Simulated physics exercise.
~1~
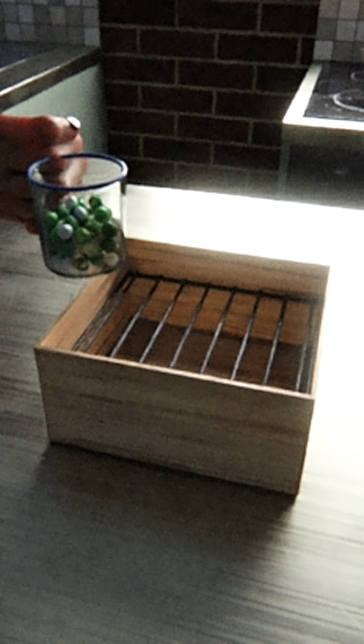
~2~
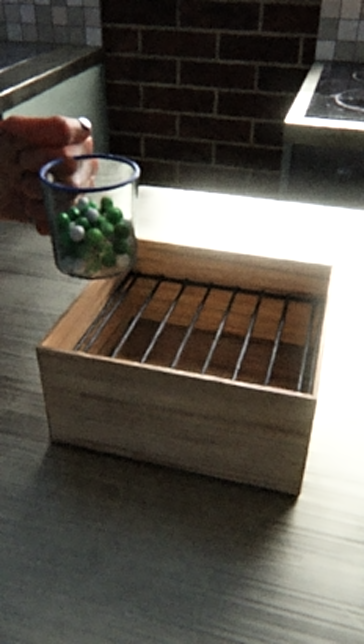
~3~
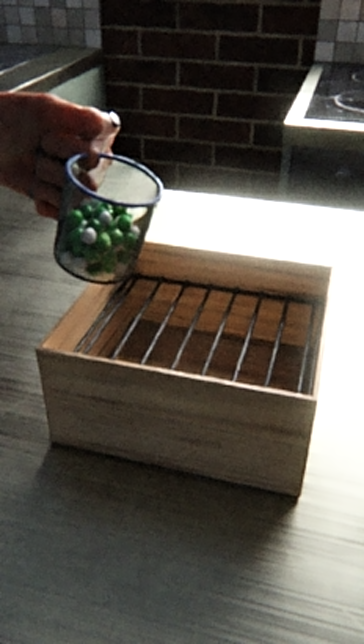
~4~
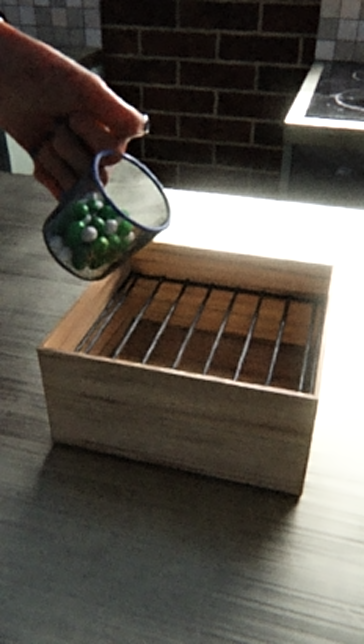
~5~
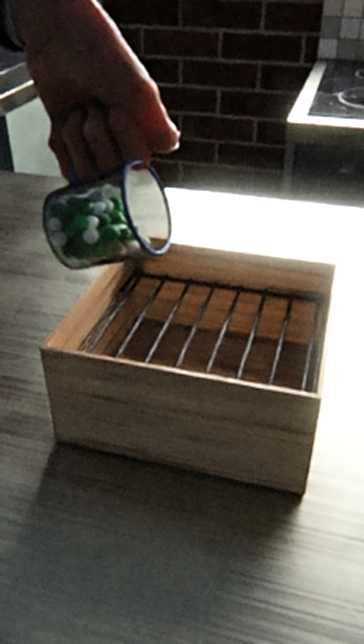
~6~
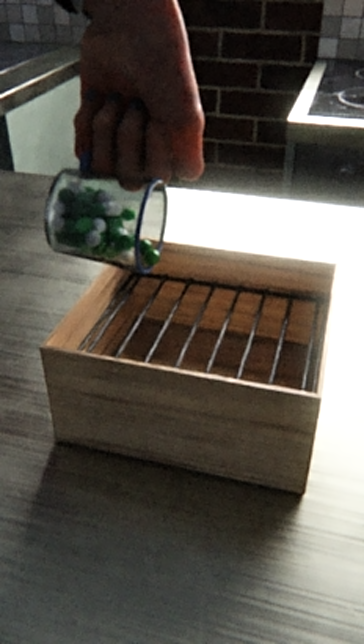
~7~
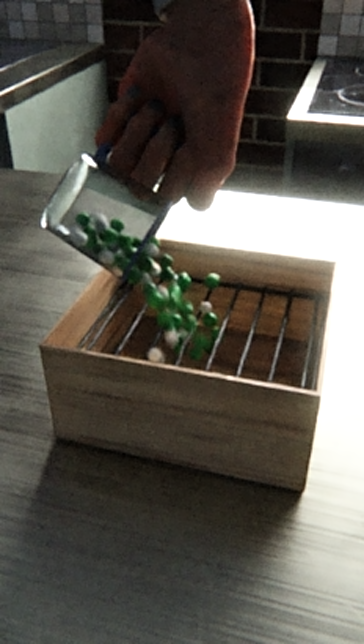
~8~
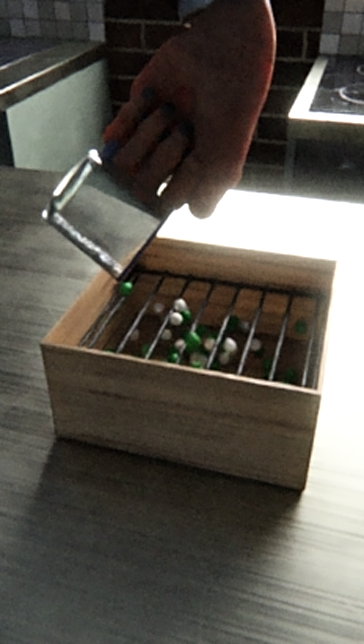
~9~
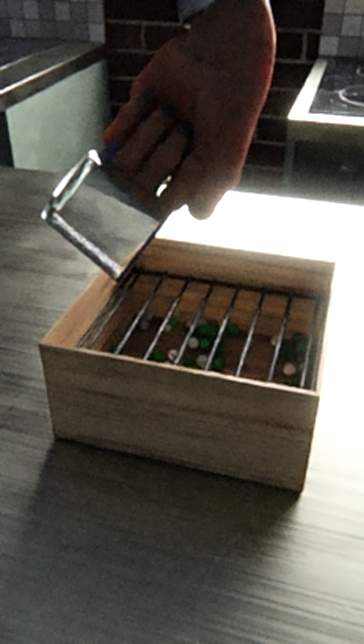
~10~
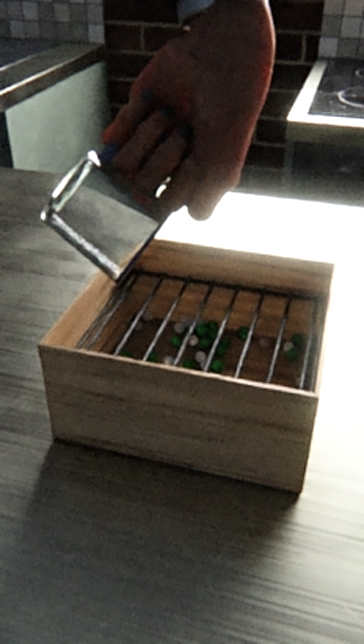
In this clip, a hand holding a clear cup of green and white beads moves it over a wooden box fitted with a wire rack and tips it until the beads pour out. Both colours drop between the wires and settle beneath the rack, leaving the cup empty.
